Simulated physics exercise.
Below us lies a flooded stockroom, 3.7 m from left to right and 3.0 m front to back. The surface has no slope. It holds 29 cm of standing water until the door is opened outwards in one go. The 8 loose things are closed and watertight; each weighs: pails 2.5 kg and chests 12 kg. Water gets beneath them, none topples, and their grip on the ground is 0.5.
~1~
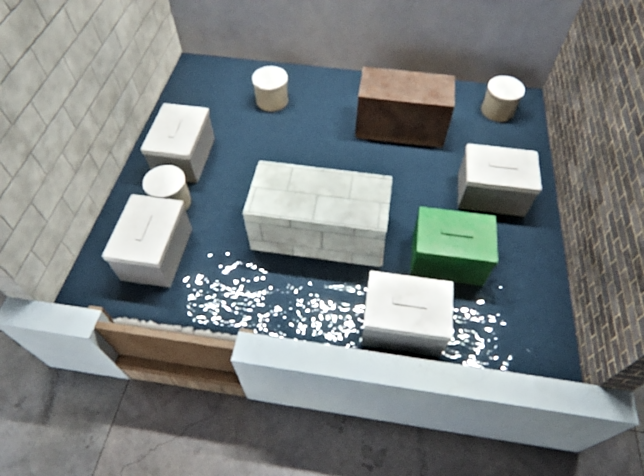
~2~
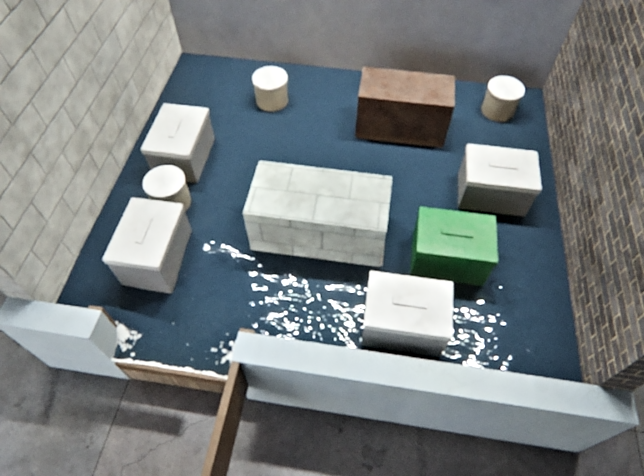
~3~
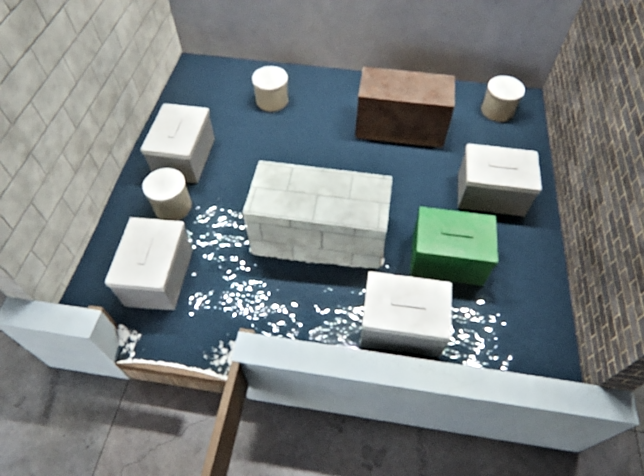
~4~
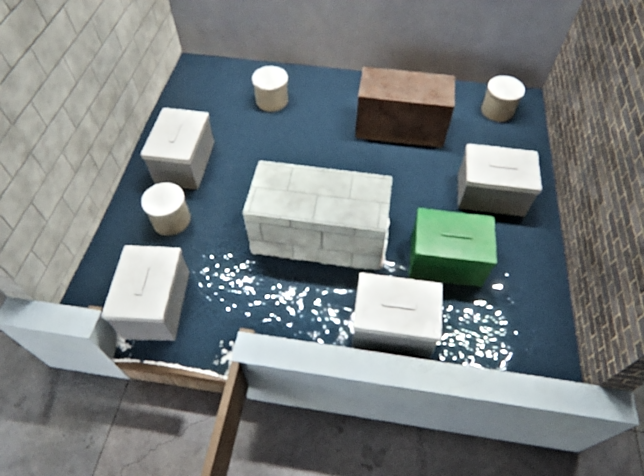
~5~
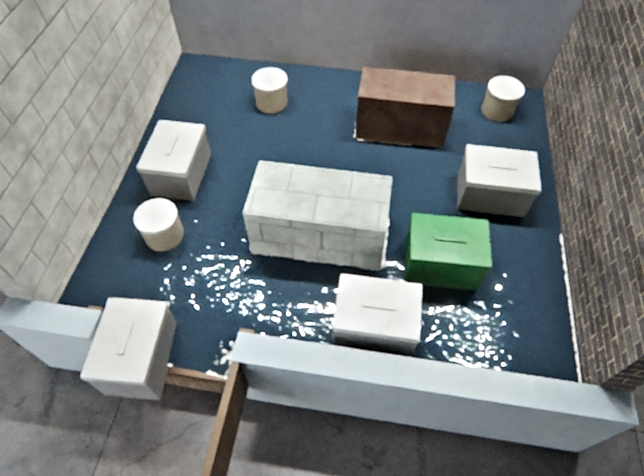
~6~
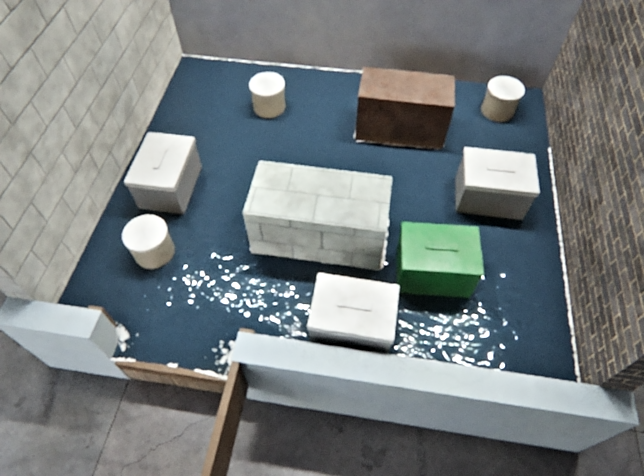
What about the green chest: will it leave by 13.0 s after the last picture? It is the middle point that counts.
Green chest leaves.
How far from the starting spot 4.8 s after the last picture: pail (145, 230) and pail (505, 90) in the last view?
In turn: Washed out, 10 cm.
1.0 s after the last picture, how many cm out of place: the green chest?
About 40 cm.
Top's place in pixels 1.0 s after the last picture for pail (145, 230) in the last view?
Near (131, 291).
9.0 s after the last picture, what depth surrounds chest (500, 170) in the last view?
Roughly 15 cm.
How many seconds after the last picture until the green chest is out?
Near 5.5 s.
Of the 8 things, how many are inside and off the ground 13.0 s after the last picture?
At that moment 3.
Then, 1.0 s after the last picture the green chest is near (417, 273), 0.4 m from its start, afloat; 1 of 8 are out; 7 afloat.
Then, 4.8 s after the last picture the green chest is near (222, 294), 1.7 m from its start, afloat; 4 of 8 are out; 4 afloat.
Then, 9.0 s after the last picture the green chest has gone out; 5 of 8 are out; 3 afloat.
Then, 13.0 s after the last picture the green chest has gone out; 5 of 8 are out; 3 afloat.
